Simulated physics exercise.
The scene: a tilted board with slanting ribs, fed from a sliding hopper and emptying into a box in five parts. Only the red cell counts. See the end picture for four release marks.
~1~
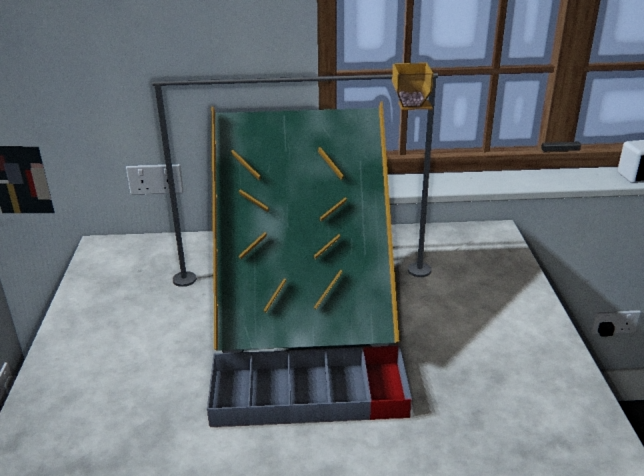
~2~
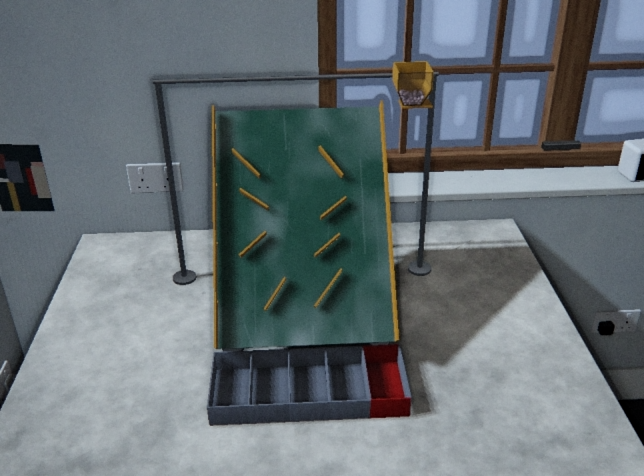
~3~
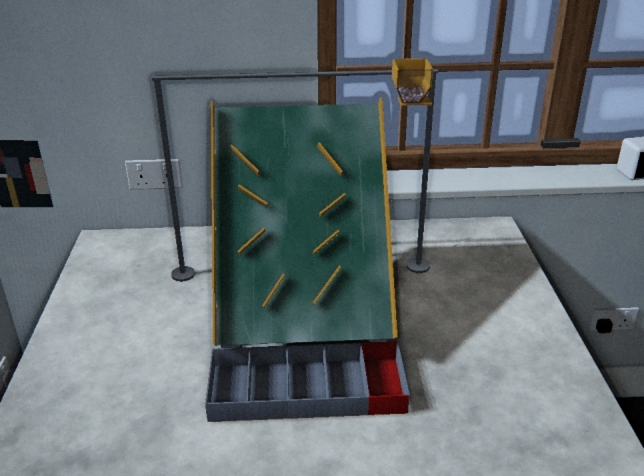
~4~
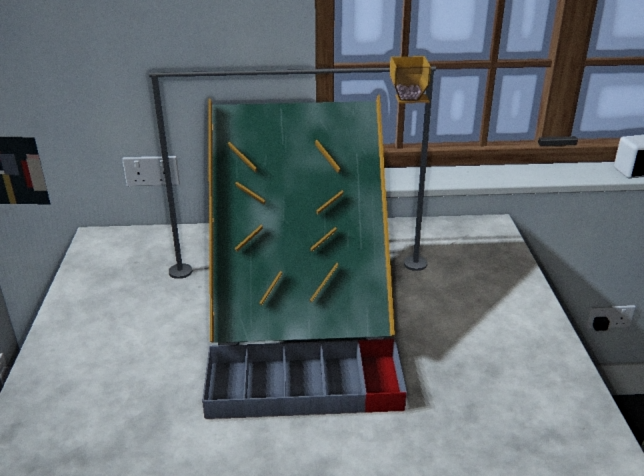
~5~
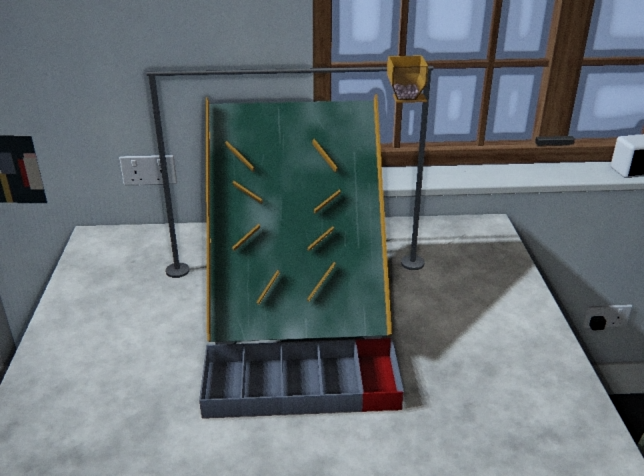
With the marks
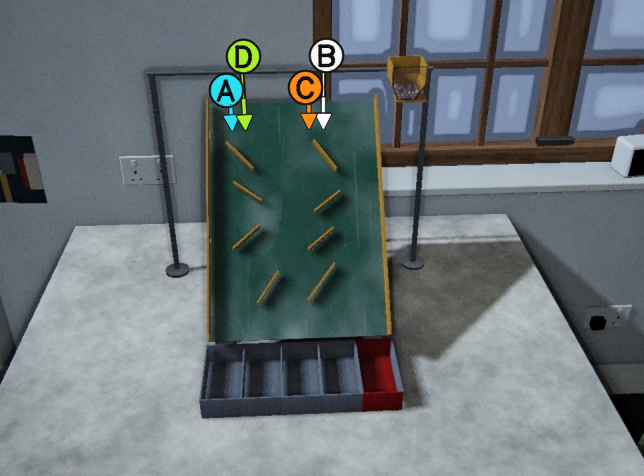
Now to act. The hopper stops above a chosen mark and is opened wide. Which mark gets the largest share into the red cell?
I would pick mark B.
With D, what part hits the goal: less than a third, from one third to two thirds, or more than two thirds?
Less than a third.
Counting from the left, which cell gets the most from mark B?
The fifth from the left.
On the marked copy, mark A meets the board at (232, 125); mark B meets the board at (323, 122); mark C meets the board at (309, 123); mark D meets the board at (245, 124).
Choosing A, not one piece in the red cell, roughly half in other cells, roughly half outside the box.
Choosing B, roughly half in the red cell, about a tenth in other cells, roughly a third outside the box.
Choosing C, about a tenth in the red cell, roughly a quarter in other cells, roughly two thirds outside the box.
Choosing D, not one piece in the red cell, roughly half in other cells, roughly half outside the box.
